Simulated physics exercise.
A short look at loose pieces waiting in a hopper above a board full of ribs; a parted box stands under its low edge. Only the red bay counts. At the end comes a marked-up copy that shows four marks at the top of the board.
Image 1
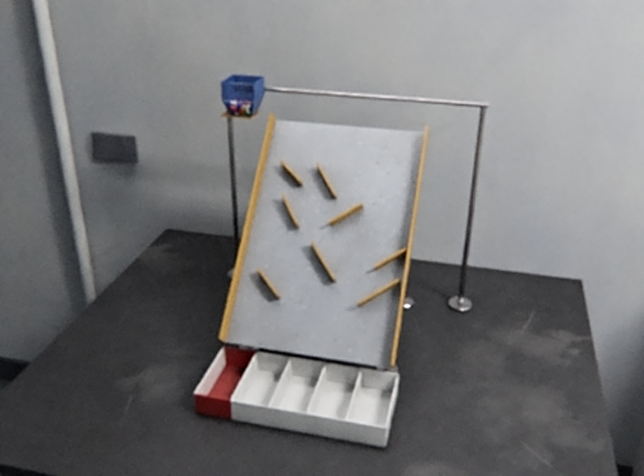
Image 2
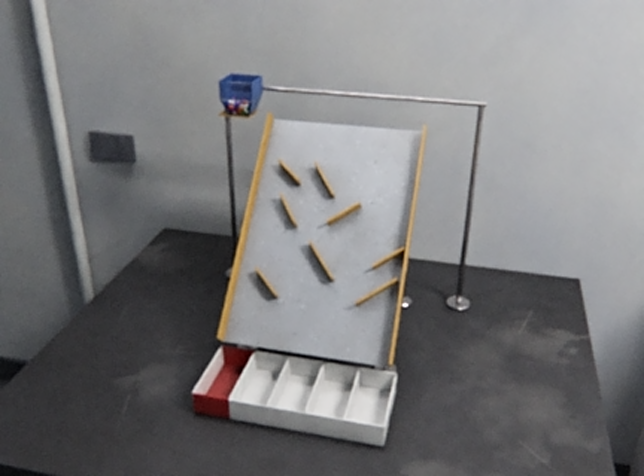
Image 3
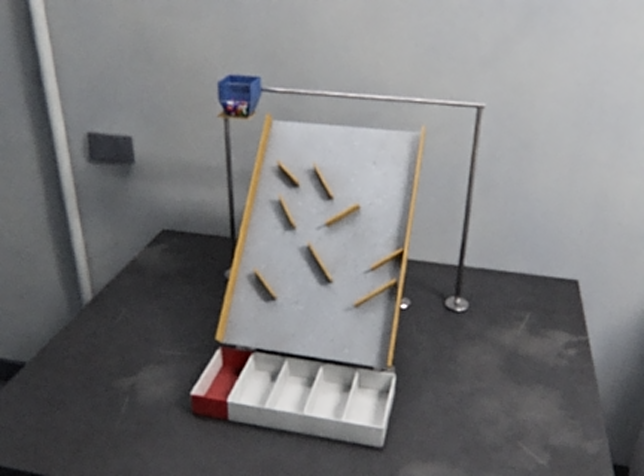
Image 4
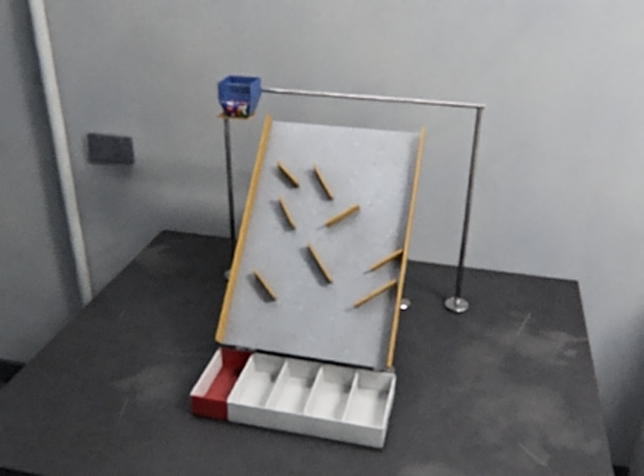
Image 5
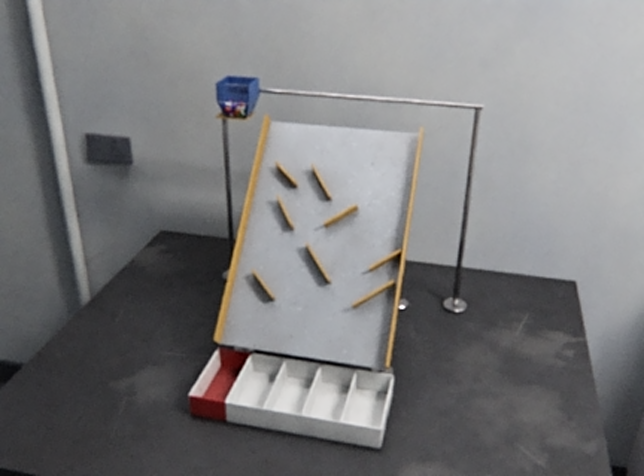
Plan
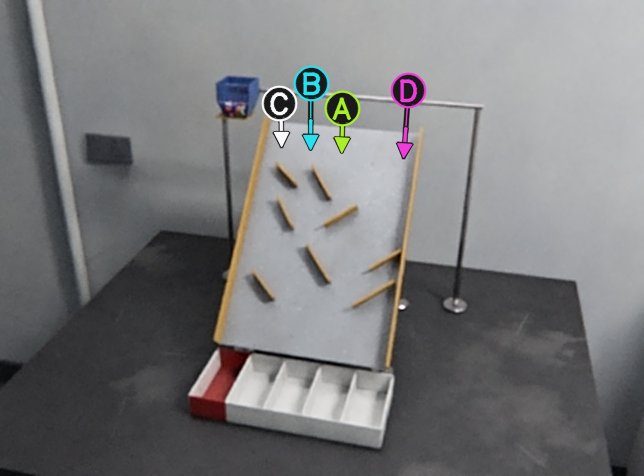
On a dark tabletop against a grey wall, a blue hopper of small colourful pieces hung above a tilted, ribbed board and a box with one red bay at left; nothing there visibly moved.
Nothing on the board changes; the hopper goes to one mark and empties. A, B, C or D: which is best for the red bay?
It is C.
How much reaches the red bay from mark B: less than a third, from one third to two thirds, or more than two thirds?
It is less than a third.
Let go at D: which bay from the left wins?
The third from the left.
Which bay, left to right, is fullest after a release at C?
The first.
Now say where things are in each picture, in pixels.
In the first frame, hopper at (245, 108), jelly beans, door shut.
In the second frame, ribs (279, 159) to (299, 181), (315, 162) to (333, 194), (280, 193) to (295, 223).
In the third frame, ribs (325, 222) to (359, 203), (308, 241) to (331, 279), (371, 267) to (403, 249).
In the fourth frame, ribs (254, 269) to (274, 296), (354, 305) to (396, 280).
In the fifth frame, red bay at (208, 407), number 1 of 5 from the left.
On the marked copy, mark A meets the board at (341, 147); mark B meets the board at (310, 144); mark C meets the board at (281, 141); mark D meets the board at (404, 152).
With A, a stray few in the red bay, nearly all in other bays.
With B, none in the red bay, all in other bays.
With C, about half in the red bay, about a third in other bays, a stray few held on the board, a small part outside the box.
With D, a stray few in the red bay, nearly all in other bays.
